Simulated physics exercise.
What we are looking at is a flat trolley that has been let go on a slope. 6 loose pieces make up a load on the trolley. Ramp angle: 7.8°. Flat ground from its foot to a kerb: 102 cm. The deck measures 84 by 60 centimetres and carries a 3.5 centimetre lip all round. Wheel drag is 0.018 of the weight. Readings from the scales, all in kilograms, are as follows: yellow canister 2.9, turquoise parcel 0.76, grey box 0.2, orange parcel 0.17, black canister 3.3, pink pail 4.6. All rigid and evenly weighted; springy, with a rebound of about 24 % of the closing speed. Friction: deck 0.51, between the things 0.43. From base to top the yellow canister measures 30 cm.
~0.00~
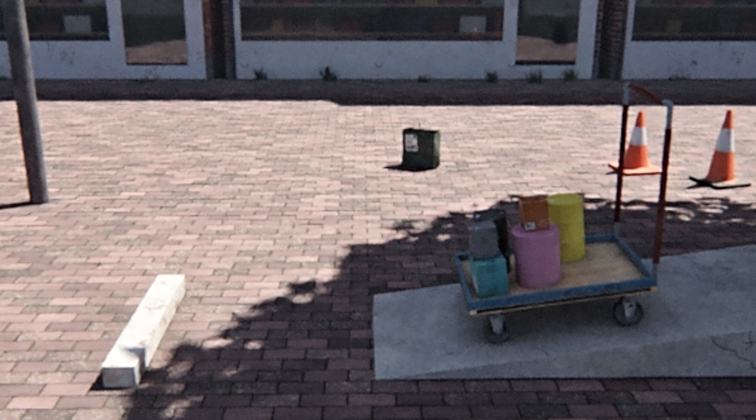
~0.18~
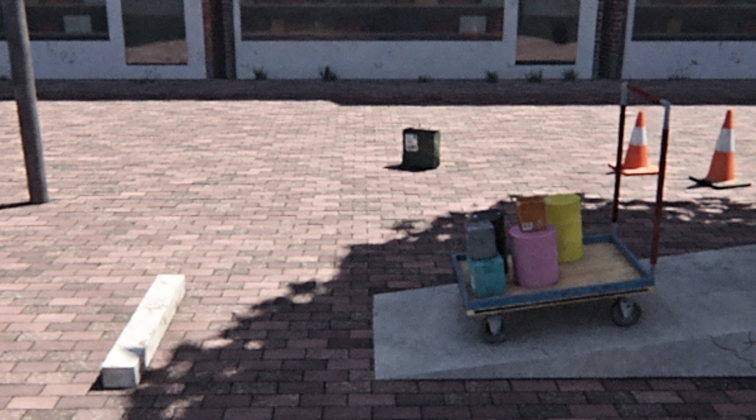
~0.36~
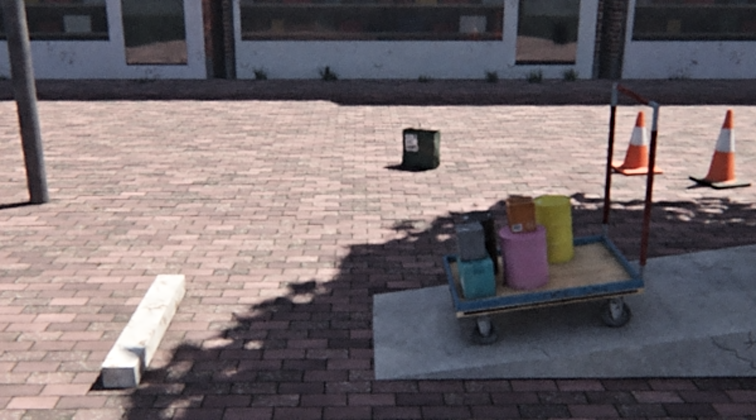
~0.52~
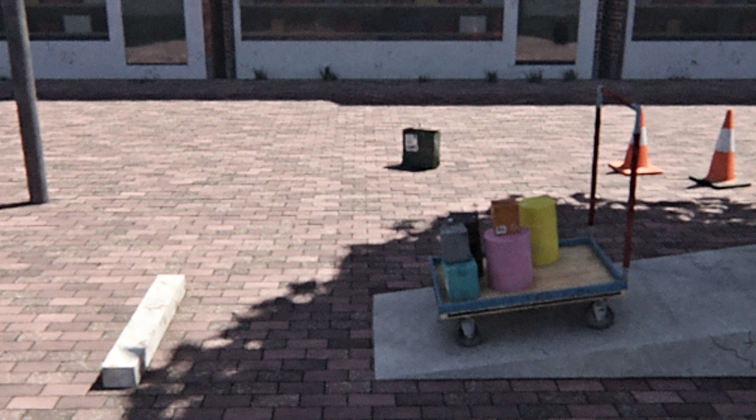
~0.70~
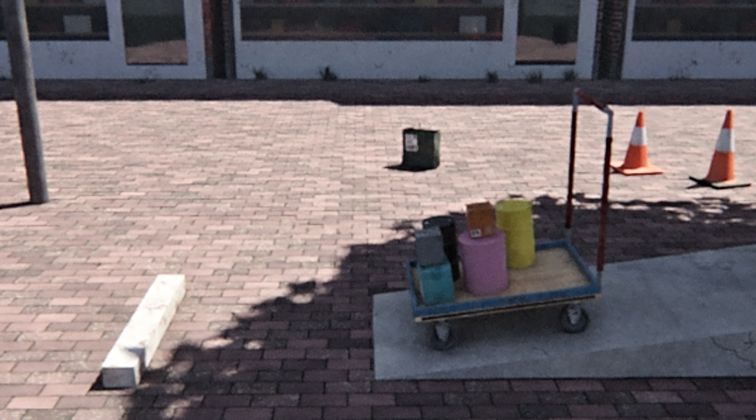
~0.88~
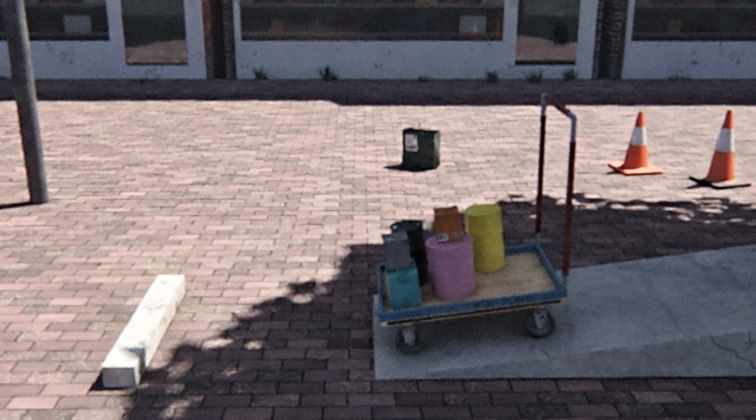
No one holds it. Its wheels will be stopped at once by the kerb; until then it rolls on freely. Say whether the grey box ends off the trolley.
It falls off.
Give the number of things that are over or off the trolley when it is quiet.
That makes 2.
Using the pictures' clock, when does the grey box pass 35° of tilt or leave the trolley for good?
Answer: Near 1.9 s.
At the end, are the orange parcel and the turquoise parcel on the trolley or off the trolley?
Orange parcel: Out of bounds; turquoise parcel: In bounds.
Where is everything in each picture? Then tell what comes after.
In the first picture, 148 cm to the kerb; grey box (483, 240); yellow canister (566, 227).
In the second picture, 147 cm to the kerb; orange parcel (531, 213).
In the third picture, 143 cm to the kerb; pink pail (524, 256); yellow canister (554, 229).
In the fourth picture, 135 cm to the kerb; turquoise parcel (460, 276); orange parcel (505, 216).
In the fifth picture, 124 cm to the kerb; pink pail (484, 261).
In the sixth picture, 109 cm to the kerb; grey box (397, 251); yellow canister (485, 238).
By 1.68 s, 10 cm to the kerb.
By 1.98 s, trolley at the kerb; grey box now off the trolley; black canister rocked 13° off its seat; orange parcel rocked 3° off its seat.
By 2.28 s, trolley at the kerb; orange parcel on its side; yellow canister 14 cm from its spot; black canister rocked 4° off its seat.
By 2.78 s, trolley at the kerb; orange parcel now off the trolley; yellow canister 14 cm from its spot; pink pail 8 cm from its spot.
When it is over (3.2 s), off the trolley, grey box and orange parcel; not toppled but over 10 cm from the start, yellow canister; the other 3 within 10 cm of the start. End places, in pixels of the last picture, grey box near (11, 353).
